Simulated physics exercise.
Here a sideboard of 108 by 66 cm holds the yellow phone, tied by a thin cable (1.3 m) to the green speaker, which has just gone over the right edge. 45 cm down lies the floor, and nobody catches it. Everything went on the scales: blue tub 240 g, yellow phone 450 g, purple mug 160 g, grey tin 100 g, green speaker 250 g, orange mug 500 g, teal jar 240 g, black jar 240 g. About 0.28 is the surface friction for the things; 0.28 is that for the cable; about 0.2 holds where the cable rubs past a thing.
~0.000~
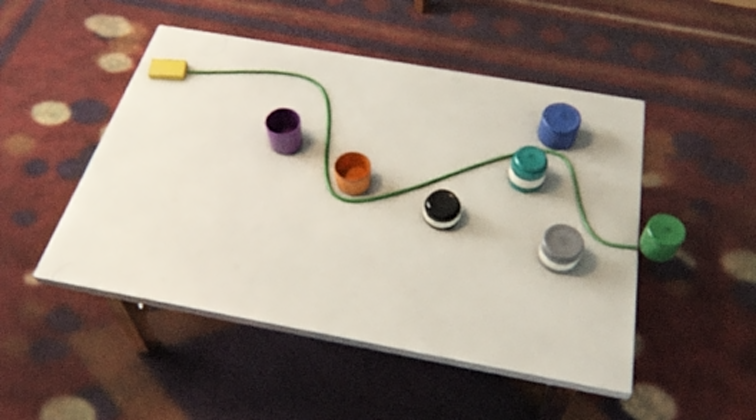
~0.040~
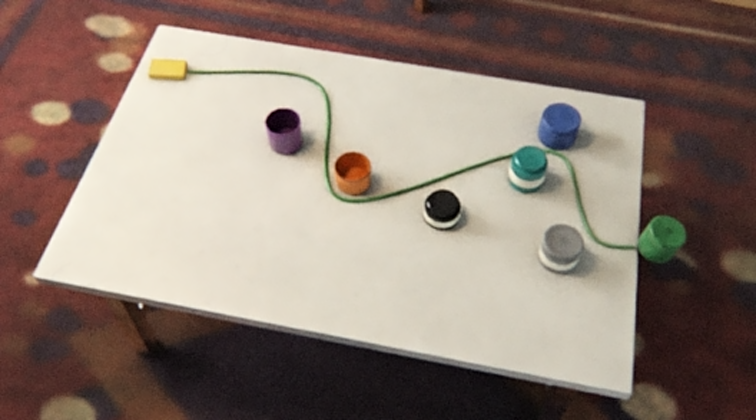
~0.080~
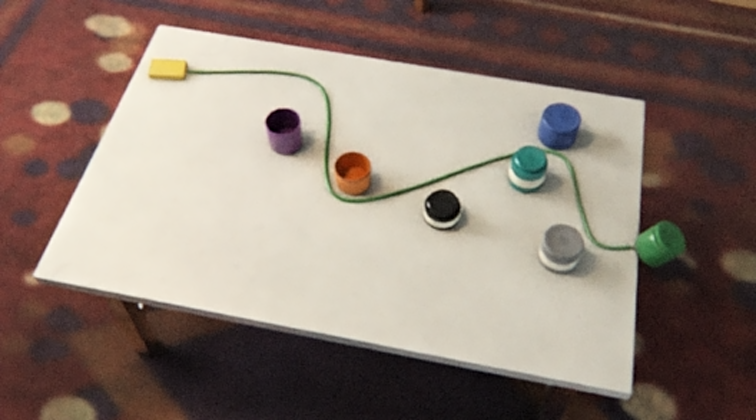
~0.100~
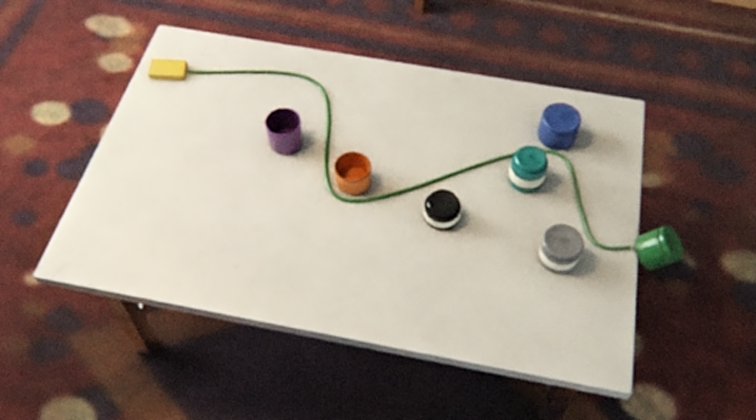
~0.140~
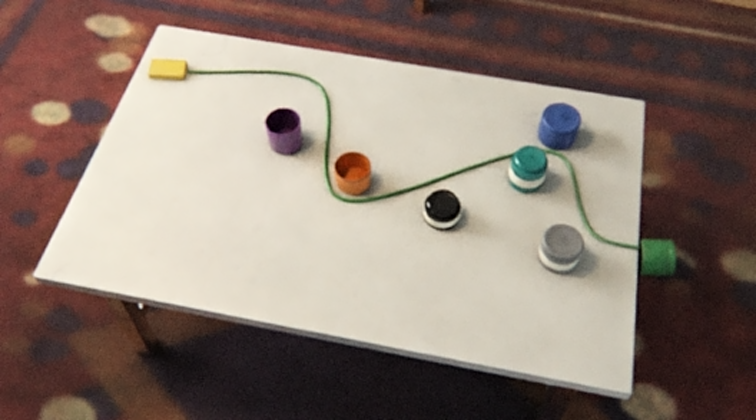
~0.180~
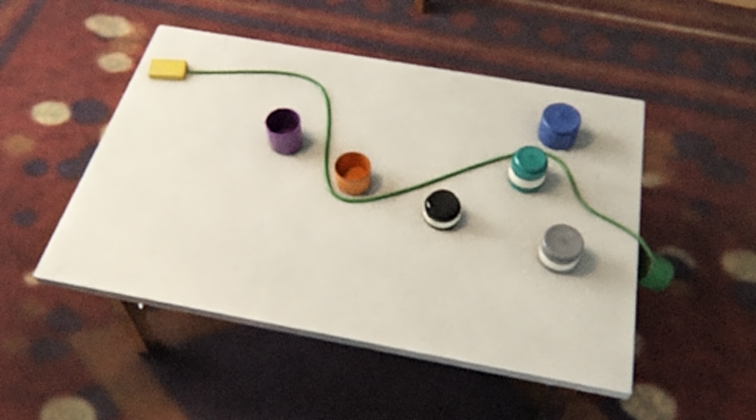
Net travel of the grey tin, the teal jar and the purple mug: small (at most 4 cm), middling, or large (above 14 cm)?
Grey tin - small, teal jar - middling, purple mug - middling.
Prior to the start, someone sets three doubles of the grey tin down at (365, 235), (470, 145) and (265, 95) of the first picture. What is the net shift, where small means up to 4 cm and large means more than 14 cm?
Taken in order, they show only a little movement, only a little movement, and finally a lot of movement.
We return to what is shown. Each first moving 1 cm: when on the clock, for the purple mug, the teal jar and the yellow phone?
Roughly: Purple mug at 0.34 s, teal jar at 0.32 s, yellow phone at 0.38 s.
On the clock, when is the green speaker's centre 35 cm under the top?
Close to 0.38 s.
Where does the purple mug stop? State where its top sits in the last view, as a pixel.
Near (258, 142).
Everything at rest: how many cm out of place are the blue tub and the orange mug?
Final offset from start: Blue tub = 0 cm, orange mug = 4 cm.
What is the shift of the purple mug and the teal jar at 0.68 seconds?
At that time the purple mug has gone 6 cm and the teal jar 10 cm.
After 0.4 s, the cable's tail end at (193, 85); teal jar 7 cm off its start, purple mug 5 cm off its start, green speaker over the edge.
After 0.7 s, the cable's tail end at (195, 87); teal jar 10 cm off its start, purple mug 7 cm off its start, green speaker over the edge.
After 0.9 s, the cable's tail end at (195, 87); teal jar 10 cm off its start at (536, 201), purple mug 7 cm off its start at (258, 142), green speaker over the edge.
After 1.2 s, the cable's tail end at (195, 87); teal jar 10 cm off its start, purple mug 7 cm off its start, green speaker over the edge.
After 2.4 s, the cable's tail end at (195, 87); teal jar 10 cm off its start at (536, 201), purple mug 7 cm off its start at (258, 142), grey tin 0 cm off its start at (564, 241), green speaker over the edge.
